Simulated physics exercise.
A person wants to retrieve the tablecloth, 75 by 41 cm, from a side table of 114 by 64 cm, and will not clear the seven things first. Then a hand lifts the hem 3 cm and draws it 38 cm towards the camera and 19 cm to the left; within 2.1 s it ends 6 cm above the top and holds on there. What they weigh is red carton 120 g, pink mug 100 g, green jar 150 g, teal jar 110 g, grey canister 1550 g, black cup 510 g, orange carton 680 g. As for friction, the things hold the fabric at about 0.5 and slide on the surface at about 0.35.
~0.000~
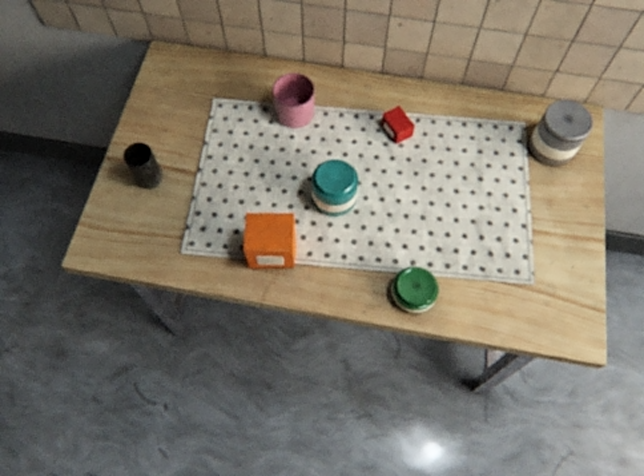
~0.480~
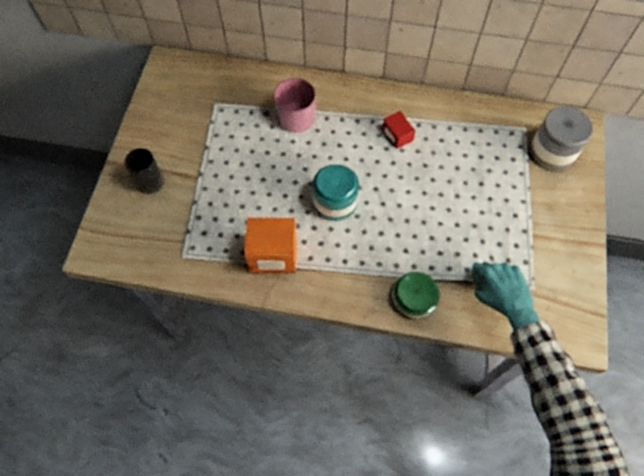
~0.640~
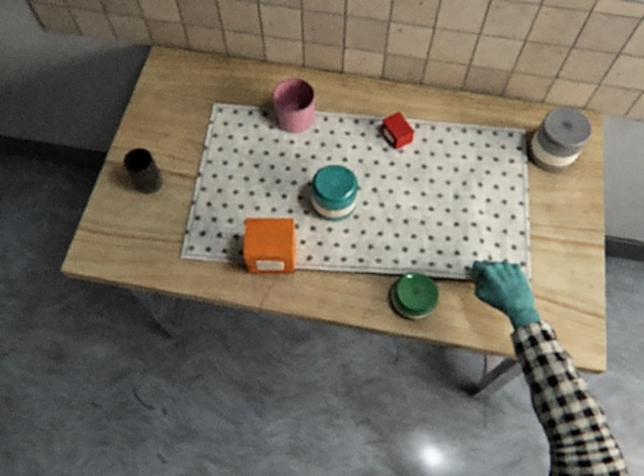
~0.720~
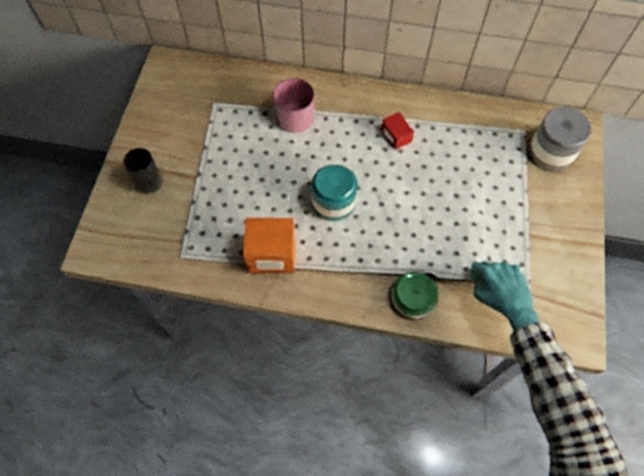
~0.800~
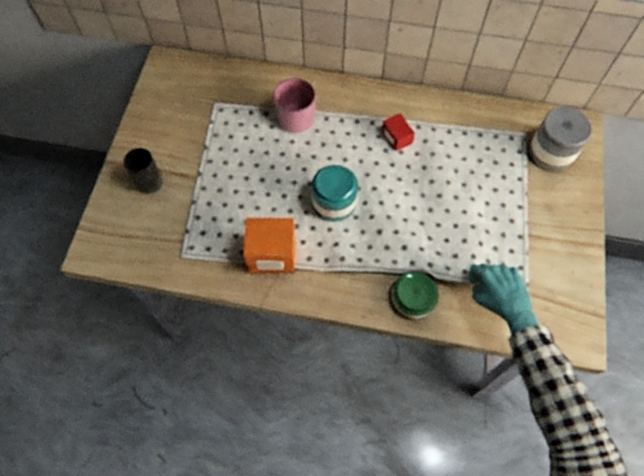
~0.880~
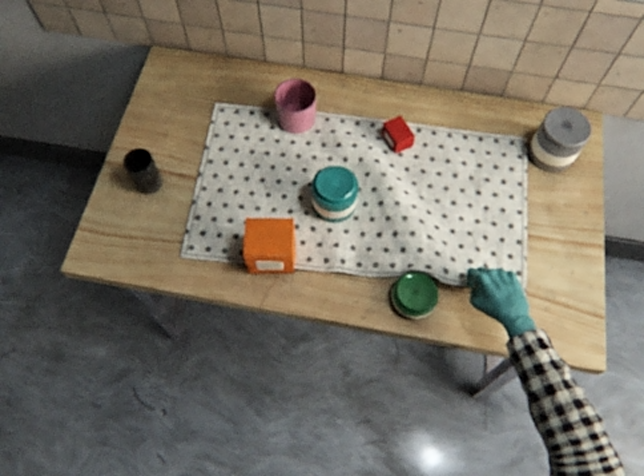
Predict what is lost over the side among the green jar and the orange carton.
I'd bet the green jar leaves the surface. I'd bet the orange carton never leaves the surface.
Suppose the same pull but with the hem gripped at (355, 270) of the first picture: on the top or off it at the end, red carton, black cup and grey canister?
Done that way, the red carton ends up off the top, the black cup holds its spot, and the grey canister holds its spot.
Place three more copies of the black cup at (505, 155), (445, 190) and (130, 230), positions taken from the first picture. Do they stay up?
By position: Off, off, on.
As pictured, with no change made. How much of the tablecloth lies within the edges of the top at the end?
Around 60 percent.
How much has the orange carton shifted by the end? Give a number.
Roughly orange carton 6 cm.
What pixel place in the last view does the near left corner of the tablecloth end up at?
In the final picture it's somewhere around (227, 200).
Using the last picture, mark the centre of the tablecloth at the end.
The midpoint is close to pixel (369, 306).
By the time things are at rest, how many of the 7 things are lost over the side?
1.
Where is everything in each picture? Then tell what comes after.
Shows, green jar (417, 286); orange carton (269, 231); tablecloth corners (181, 253) (214, 99) (525, 123) (534, 284), in the first picture.
Shows, tablecloth corners (182, 258) (215, 104); grip (477, 281), in the second picture.
Shows, tablecloth corners (181, 258) (214, 104); grip (477, 280), in the third picture.
Shows, tablecloth corners (180, 257) (214, 104); grip (476, 281), in the fourth picture.
Shows, tablecloth corners (181, 257) (215, 104); grip (474, 283), in the fifth picture.
Shows, green jar (417, 292); orange carton (269, 236); tablecloth corners (181, 257) (216, 104) (527, 138); grip (472, 287), in the sixth picture.
After 1.3 s, 100 % of the tablecloth is still over the top; green jar 8 cm off its start, red carton 8 cm off its start, pink mug 5 cm off its start.
After 1.8 s, 85 % of the tablecloth is still over the top; green jar over the edge, orange carton 1 cm off its start, red carton 21 cm off its start.
After 2.3 s, 70 % of the tablecloth is still over the top; green jar over the edge, orange carton 4 cm off its start at (258, 253), red carton 35 cm off its start at (440, 265).
After 2.7 s, 60 % of the tablecloth is still over the top; green jar over the edge, orange carton 5 cm off its start, red carton 42 cm off its start.
After 4.3 s, 60 % of the tablecloth is still over the top; green jar over the edge, orange carton 5 cm off its start at (255, 258), red carton 42 cm off its start at (440, 295), pink mug 31 cm off its start at (382, 188).
